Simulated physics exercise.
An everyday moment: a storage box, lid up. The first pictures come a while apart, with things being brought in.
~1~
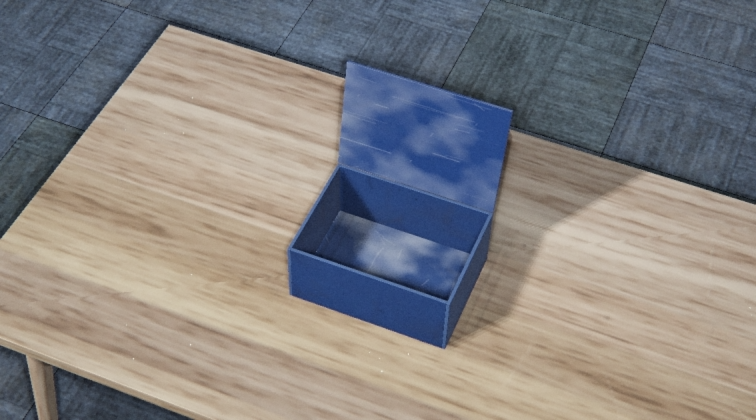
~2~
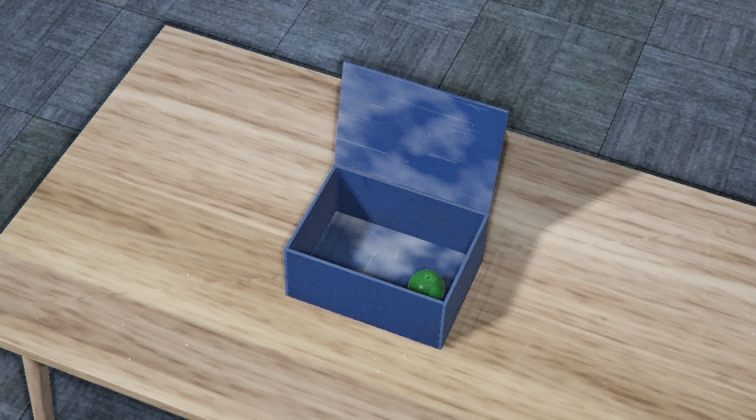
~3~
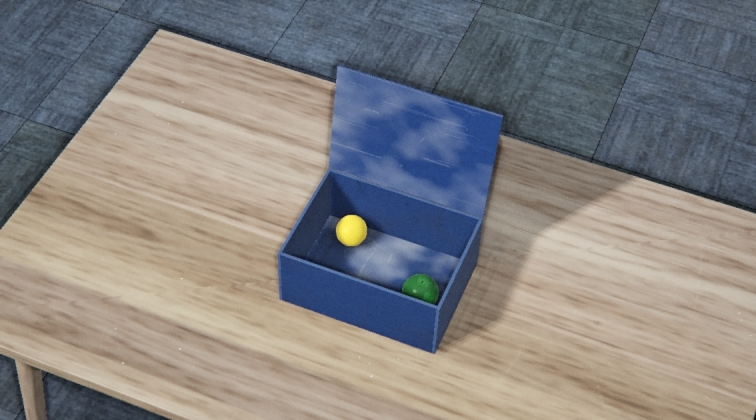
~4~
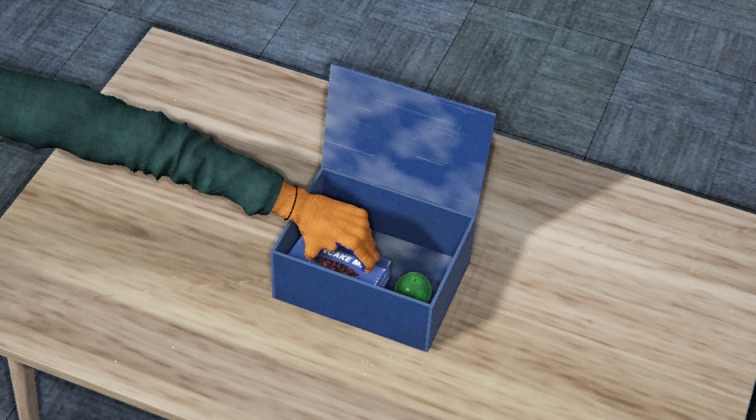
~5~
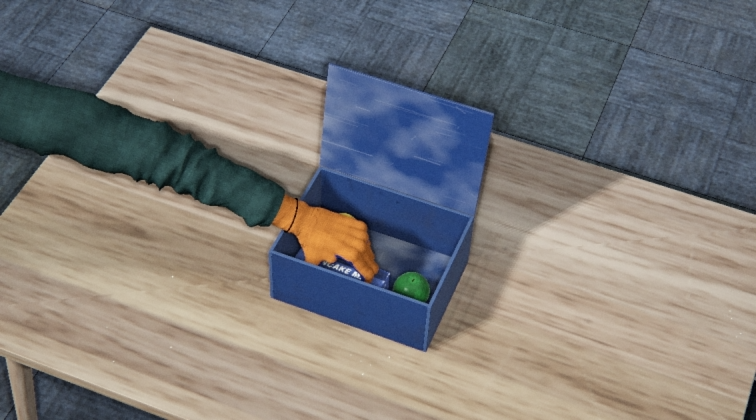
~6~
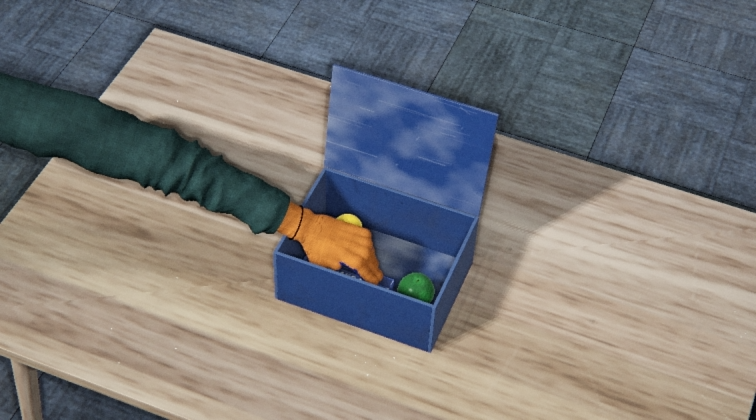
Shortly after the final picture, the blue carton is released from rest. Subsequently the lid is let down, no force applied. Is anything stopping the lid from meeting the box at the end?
No, the lid closes.
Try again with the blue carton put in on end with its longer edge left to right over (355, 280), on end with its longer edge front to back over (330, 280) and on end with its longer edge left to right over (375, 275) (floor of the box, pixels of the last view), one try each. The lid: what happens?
Going in order, the lid is left partly open, then is left partly open, then is left partly open.
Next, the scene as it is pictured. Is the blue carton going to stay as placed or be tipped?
After all that, it keeps its set angle.
Then, 1.20 s after the last picture, lid starting down.
Then, 1.60 s after the last picture, lid 57° above the rim.
Then, 1.80 s after the last picture, lid 34° above the rim.
Then, 2.00 s after the last picture, lid 6° above the rim.
At rest, lid shut; all 3 in place. Seen from the same camera at the end, blue carton near (343, 286).
